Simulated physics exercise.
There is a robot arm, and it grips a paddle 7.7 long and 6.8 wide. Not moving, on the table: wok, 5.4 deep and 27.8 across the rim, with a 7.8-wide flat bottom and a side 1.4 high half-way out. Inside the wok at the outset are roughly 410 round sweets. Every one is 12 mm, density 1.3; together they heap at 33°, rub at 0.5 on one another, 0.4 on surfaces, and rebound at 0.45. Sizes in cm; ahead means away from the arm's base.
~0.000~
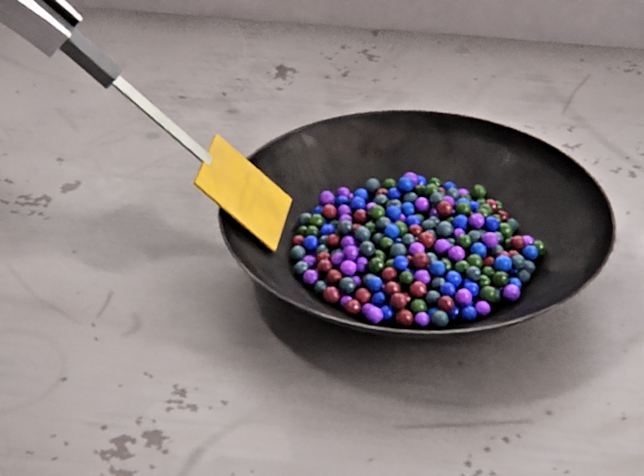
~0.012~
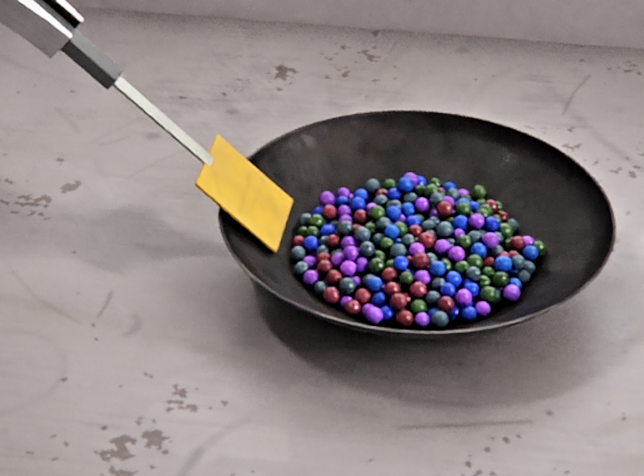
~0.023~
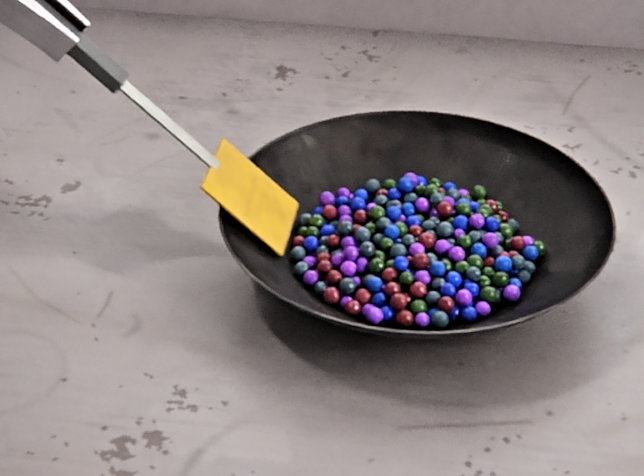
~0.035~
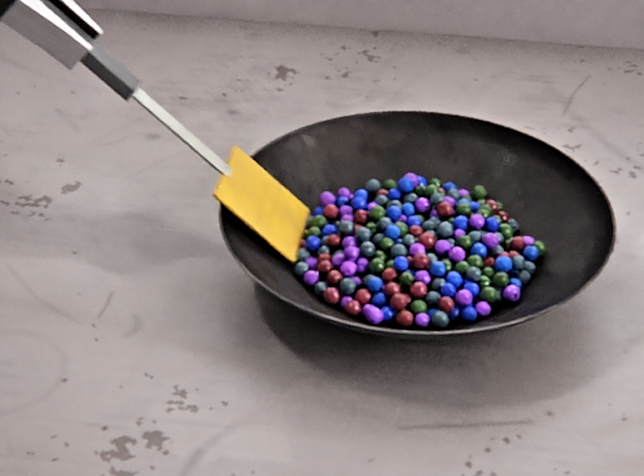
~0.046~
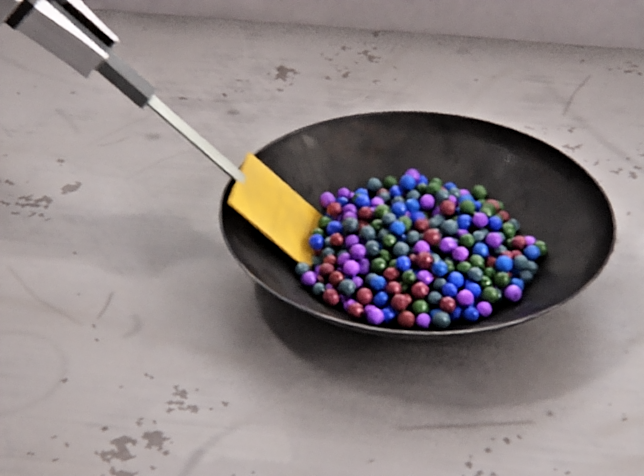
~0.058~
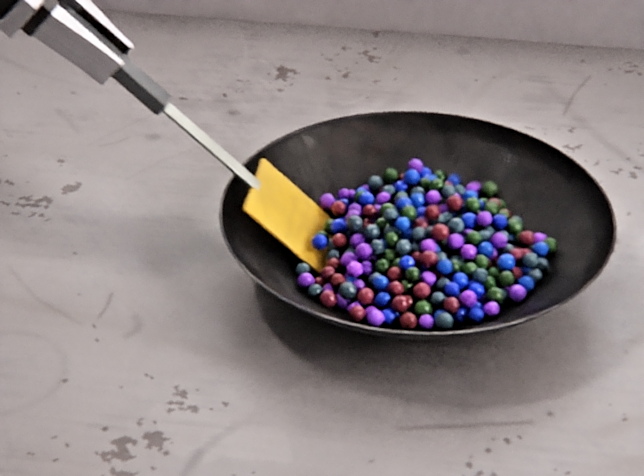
A robot arm lowers a yellow paddle into a black wok and pushes colourful balls right.
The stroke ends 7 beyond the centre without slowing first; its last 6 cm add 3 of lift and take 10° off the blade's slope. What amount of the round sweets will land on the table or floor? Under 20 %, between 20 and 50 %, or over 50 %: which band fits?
The band that fits is under 20 %.
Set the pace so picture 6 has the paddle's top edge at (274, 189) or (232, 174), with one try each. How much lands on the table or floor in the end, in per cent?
Roughly 25 per cent, then roughly 0 per cent.
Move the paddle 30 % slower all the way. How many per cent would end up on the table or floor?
Estimated result: Some 5 %.
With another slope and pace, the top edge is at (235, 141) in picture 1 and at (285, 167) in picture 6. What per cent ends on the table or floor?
Off the vessel, on the table or floor: Some 15 percent.
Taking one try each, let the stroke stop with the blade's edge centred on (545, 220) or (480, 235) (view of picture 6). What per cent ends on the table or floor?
25 % and 0 %.
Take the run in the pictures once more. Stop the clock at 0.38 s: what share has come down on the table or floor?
Estimate: About 10 percent.
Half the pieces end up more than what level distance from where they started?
Near 4 cm, measured level.
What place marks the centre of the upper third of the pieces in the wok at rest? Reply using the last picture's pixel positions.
I'd say around pixel (531, 235).
After 0.11 s, sloping 43°, highest piece 8 above the table; 414 in the wok.
After 0.16 s, sloping 40°, highest piece 9 above the table; 411 in the wok, 3 on the blade or in flight.
After 0.38 s, sloping 33°, highest piece 8 above the table; 363 in the wok, 37 on the table or floor, 14 on the blade or in flight.
After 1.43 s, sloping 33°, highest piece 6 above the table; 361 in the wok, 53 on the table or floor.
In the end, 361 in the wok, 53 on the table or floor. That is 13 % on the table or floor.
